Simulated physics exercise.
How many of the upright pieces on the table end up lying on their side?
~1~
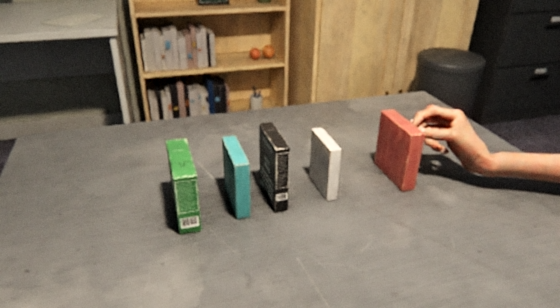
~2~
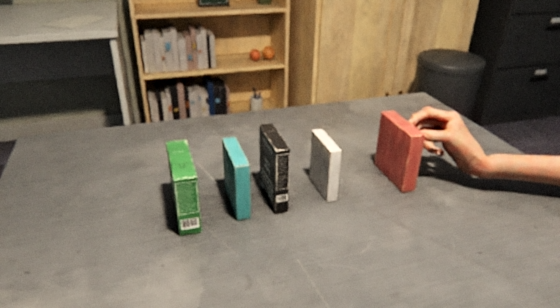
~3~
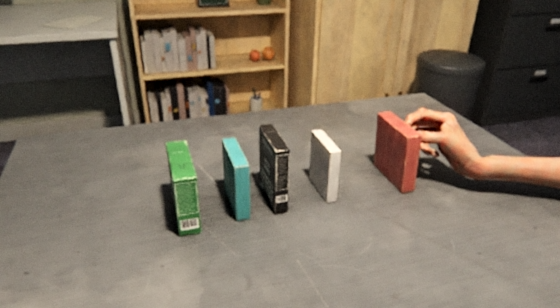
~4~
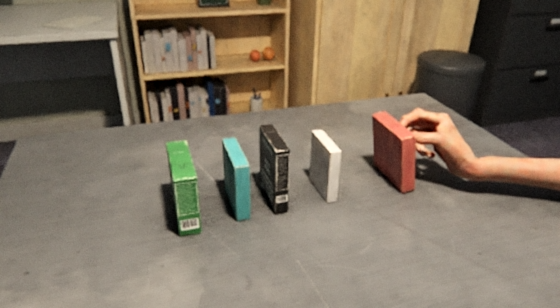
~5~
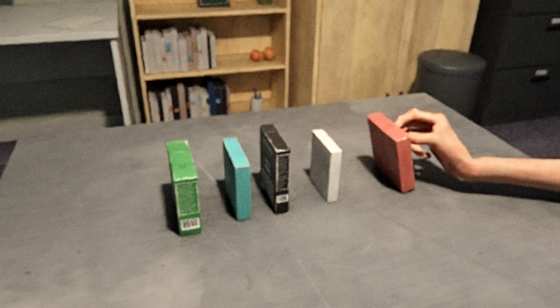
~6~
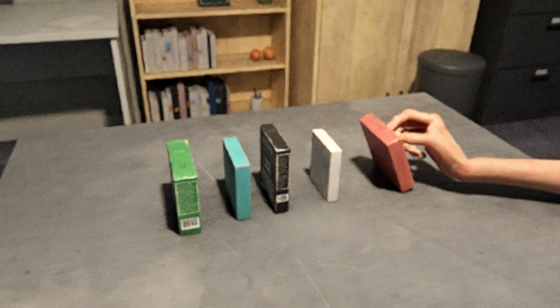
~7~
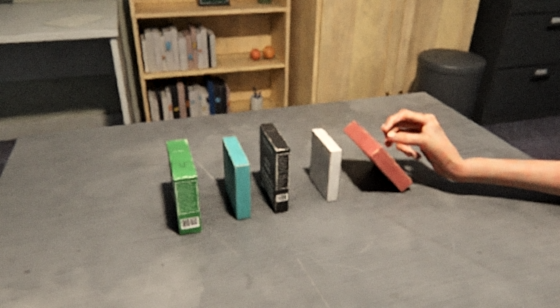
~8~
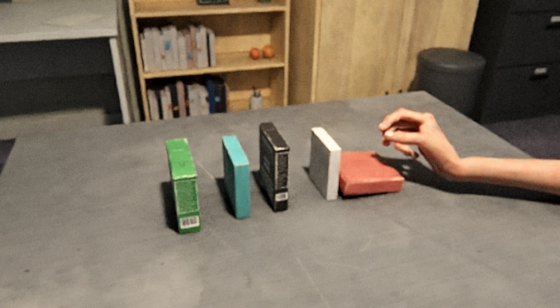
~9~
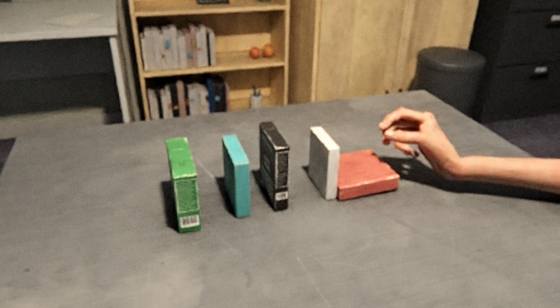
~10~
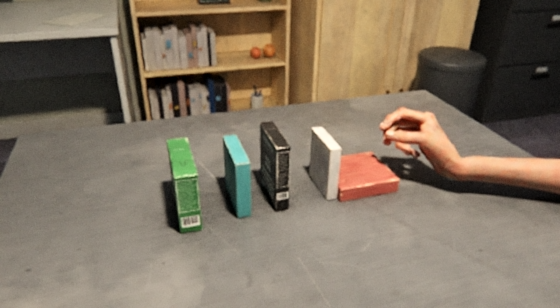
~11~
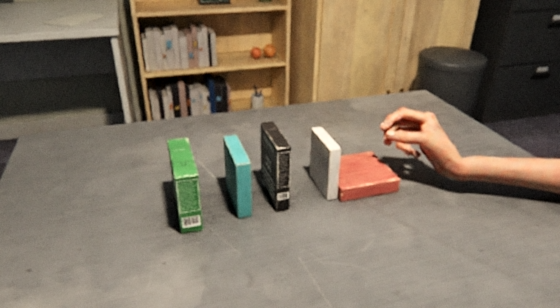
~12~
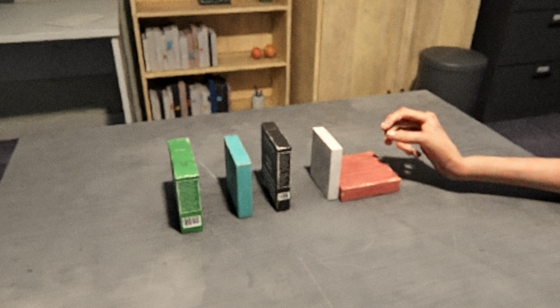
Just one of them ends up on its side, the red block. The other four are still standing.
